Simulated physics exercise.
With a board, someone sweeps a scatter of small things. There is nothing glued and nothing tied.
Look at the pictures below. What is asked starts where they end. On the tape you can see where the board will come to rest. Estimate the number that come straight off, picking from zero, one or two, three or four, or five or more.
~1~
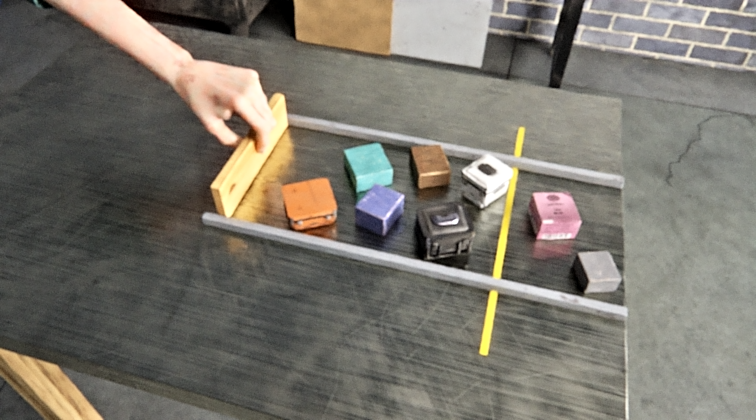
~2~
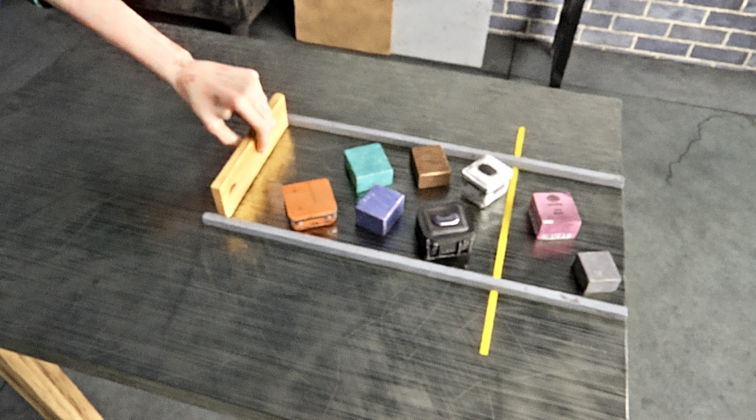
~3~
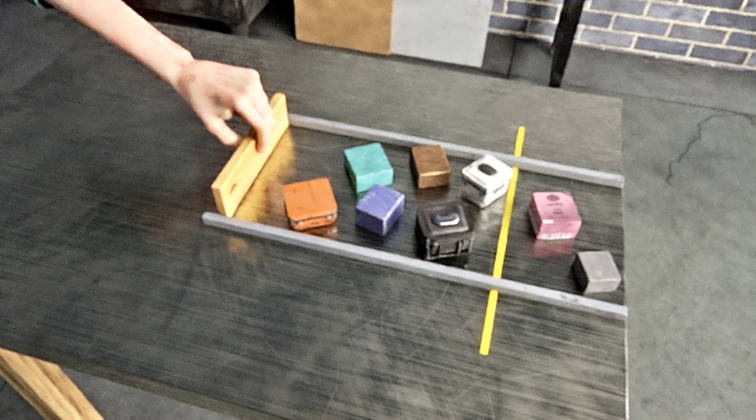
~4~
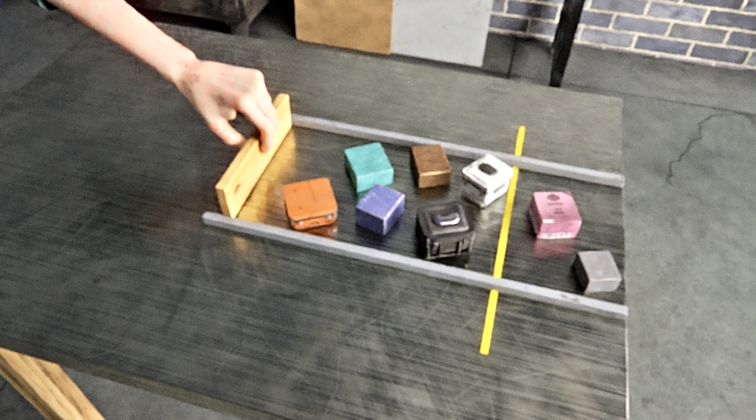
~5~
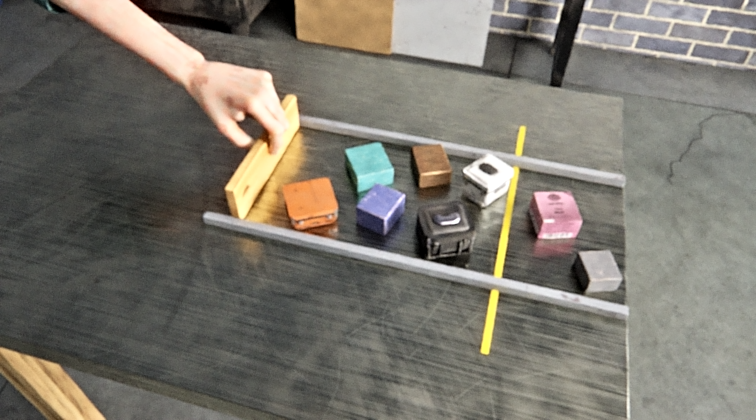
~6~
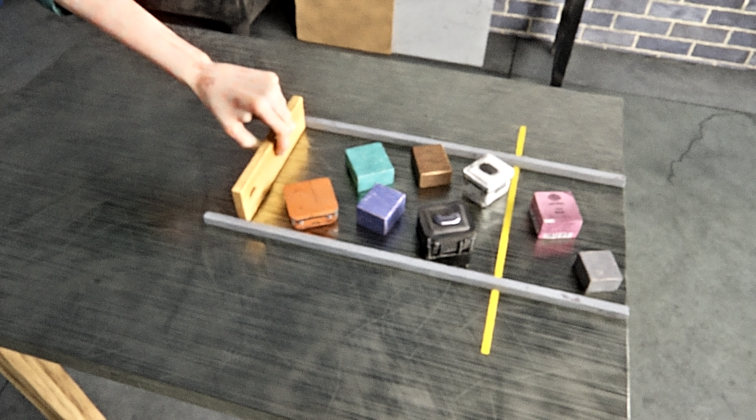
My estimate is one or two.
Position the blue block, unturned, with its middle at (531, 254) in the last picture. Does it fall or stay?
I reckon it remains in place.
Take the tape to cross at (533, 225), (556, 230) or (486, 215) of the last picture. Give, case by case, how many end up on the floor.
3, 3, 1.
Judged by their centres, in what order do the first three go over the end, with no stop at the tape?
Order, earliest first: The grey block; the black case; the pink box.
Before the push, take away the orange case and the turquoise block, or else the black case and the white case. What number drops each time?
In order, the numbers are 0 and 0.
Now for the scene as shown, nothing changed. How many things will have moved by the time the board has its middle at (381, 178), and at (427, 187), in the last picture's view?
At the one place 5, at the other 6.
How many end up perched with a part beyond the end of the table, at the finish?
2 in all.
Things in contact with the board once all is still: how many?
At rest, 3 are in contact.
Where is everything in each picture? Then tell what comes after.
Grey block (596, 272); pink box (554, 216); white case (486, 181); board (253, 153); tape (506, 221), in the first frame.
Pink box (554, 216); turquoise block (368, 167), in the second frame.
White case (486, 181); brown block (430, 166), in the third frame.
Grey block (597, 271); blue block (380, 209), in the fourth frame.
Pink box (555, 215); orange case (311, 204), in the fifth frame.
Grey block (598, 271); pink box (555, 215); white case (487, 181); board (272, 156); tape (508, 220), in the sixth frame.
A little later, none off yet; grey block at rest near (598, 271); pink box at rest near (555, 215); white case at rest near (487, 181).
Next, none off yet; grey block at rest near (598, 271); pink box at rest near (555, 215); white case shifted a little near (503, 184).
When it is over, the number that fall off is one or two; down, grey block.
